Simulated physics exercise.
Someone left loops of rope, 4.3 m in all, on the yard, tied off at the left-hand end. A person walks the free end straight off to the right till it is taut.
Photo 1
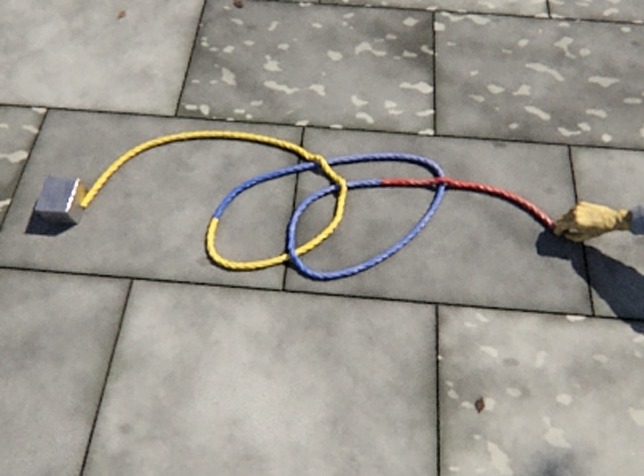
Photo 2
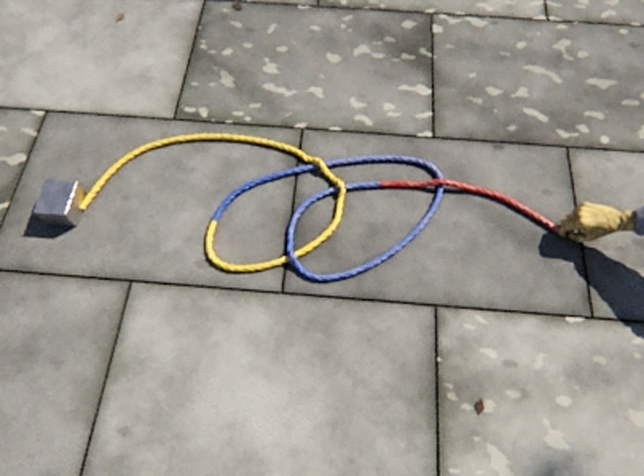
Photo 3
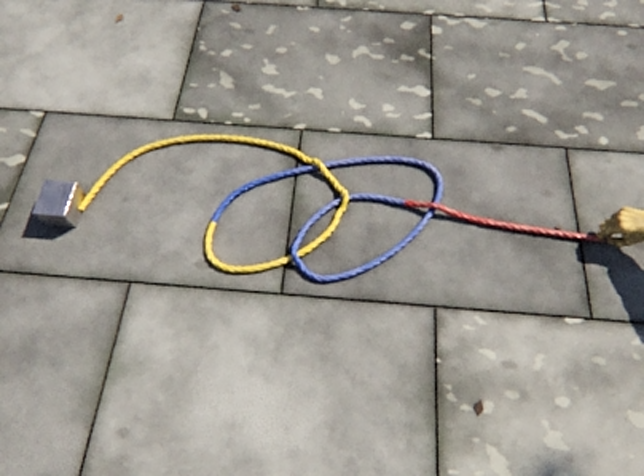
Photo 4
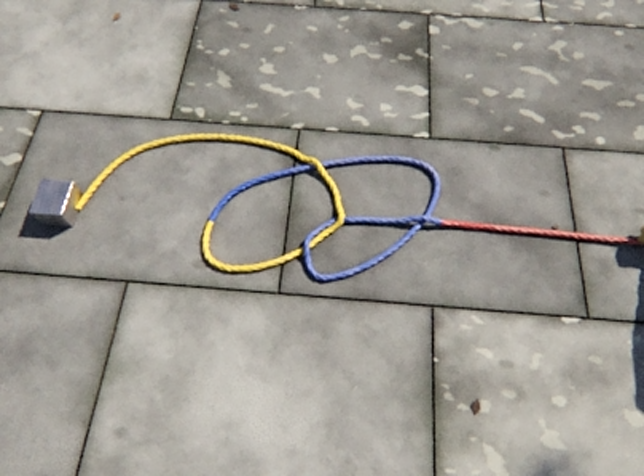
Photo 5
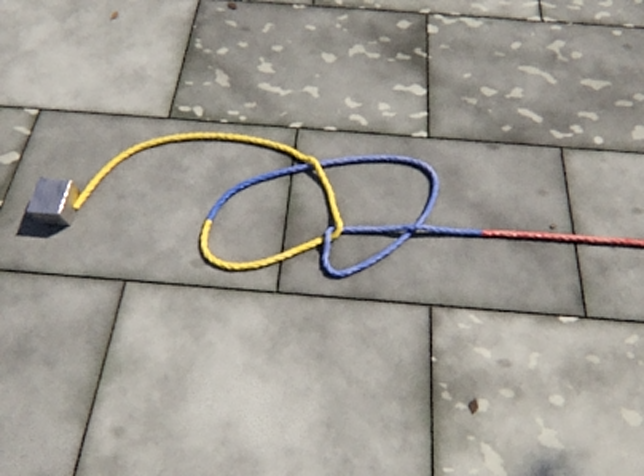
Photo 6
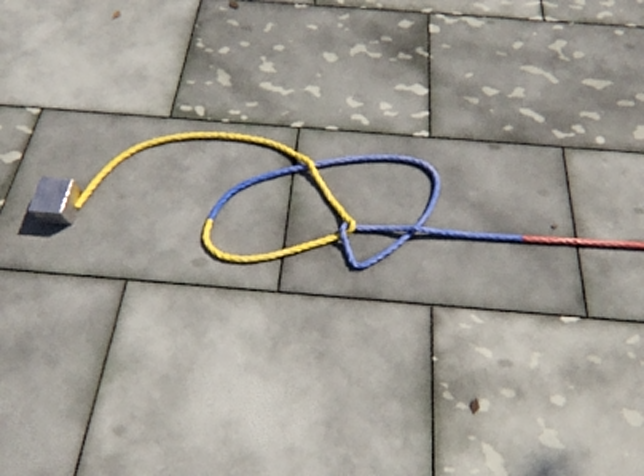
To begin with, a yellow, blue and red rope lies in overlapping loops on paving, its left end at a small block and its red end in a gloved hand. The hand pulls rightward out of view, straightening the red end, and the right loop shrinks while the left loop barely changes.
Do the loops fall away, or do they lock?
Observed: Rope ends up loose.
Next, the ends are 2.7 m apart, loops still 27 cm across.
Then, the ends are 3.3 m apart, loops still 11 cm across.
After that, the ends are 4.0 m apart, loops still 9 cm across.
Later, the ends are 4.3 m apart, and it runs straight.
At the end, the ends are 4.3 m apart, and it runs straight.
